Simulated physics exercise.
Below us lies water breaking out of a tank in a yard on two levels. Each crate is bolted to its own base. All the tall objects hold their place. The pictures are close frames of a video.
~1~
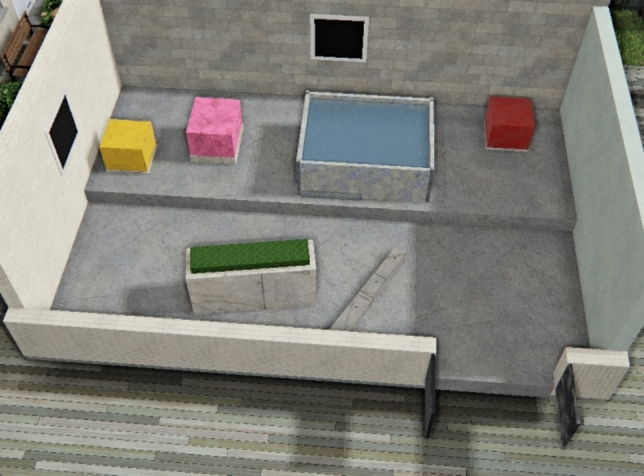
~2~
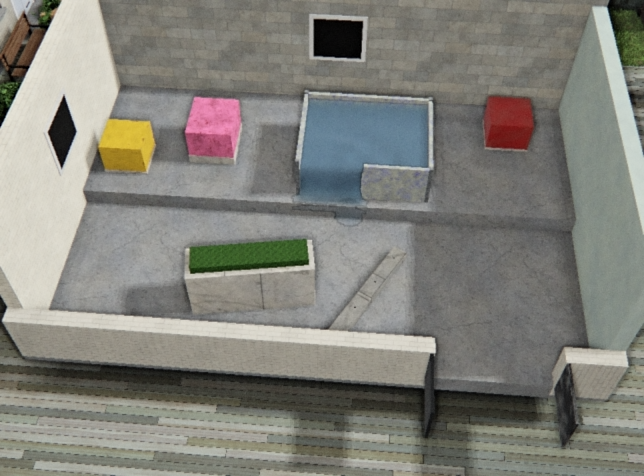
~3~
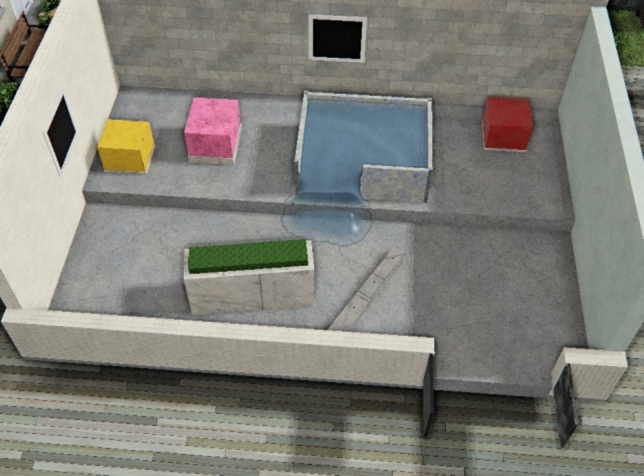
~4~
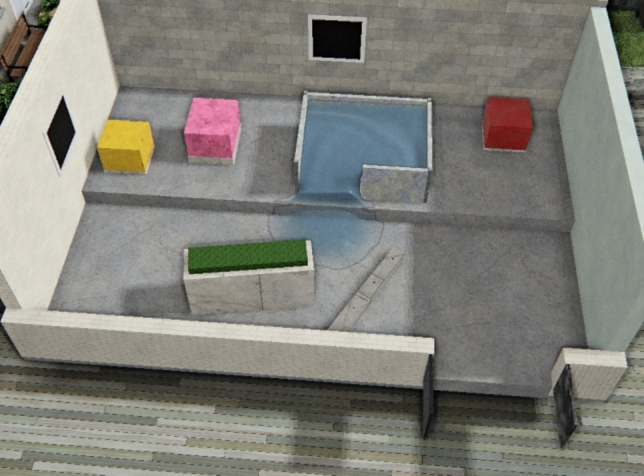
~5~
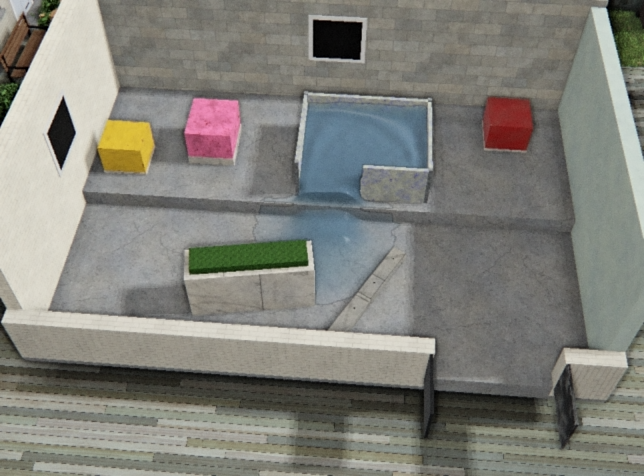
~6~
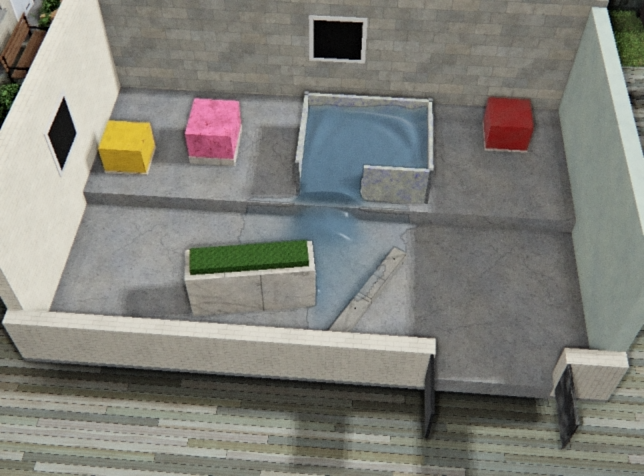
In this clip, still water sits in a raised tank in a walled yard, then pours through a gap in its front wall, spreading across the lower level between a green-topped planter and a slanted low barrier.
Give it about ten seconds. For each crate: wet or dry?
The red crate keeps dry; the pink crate keeps dry; the yellow crate keeps dry.
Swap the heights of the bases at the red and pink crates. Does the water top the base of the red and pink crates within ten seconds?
Then: Red crate is spared; pink crate is safe.
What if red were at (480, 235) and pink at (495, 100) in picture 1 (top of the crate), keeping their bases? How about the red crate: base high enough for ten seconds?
Then: Red crate is soaked.
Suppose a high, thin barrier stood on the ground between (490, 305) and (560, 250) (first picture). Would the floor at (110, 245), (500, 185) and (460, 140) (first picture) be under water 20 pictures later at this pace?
As listed: Wet, no water, dry.
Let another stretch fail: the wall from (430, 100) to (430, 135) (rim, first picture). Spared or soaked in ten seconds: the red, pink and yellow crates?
In short: The red crate is wetted, the pink crate remains dry, the yellow crate is soaked.
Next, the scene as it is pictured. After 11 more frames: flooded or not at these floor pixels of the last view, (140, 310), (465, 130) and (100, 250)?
One after the other: Covered, clear, wet.
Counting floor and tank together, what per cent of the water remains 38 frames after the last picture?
About 98 per cent.
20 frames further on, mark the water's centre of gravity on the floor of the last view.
At about (285, 242).
A moment on, water covers 15 % of the floor; the red crate not reached, the pink crate not reached, the yellow crate not reached.
Next, water covers 35 % of the floor; the red crate not reached, the pink crate not reached, the yellow crate not reached.
Then, water covers 45 % of the floor; the red crate not reached, the pink crate not reached, the yellow crate not reached.
Later, water covers 55 % of the floor; the red crate not reached, the pink crate not reached, the yellow crate not reached.
In the end, water covers 55 % of the floor; the red crate stayed above the water, the pink crate stayed above the water, the yellow crate stayed above the water.
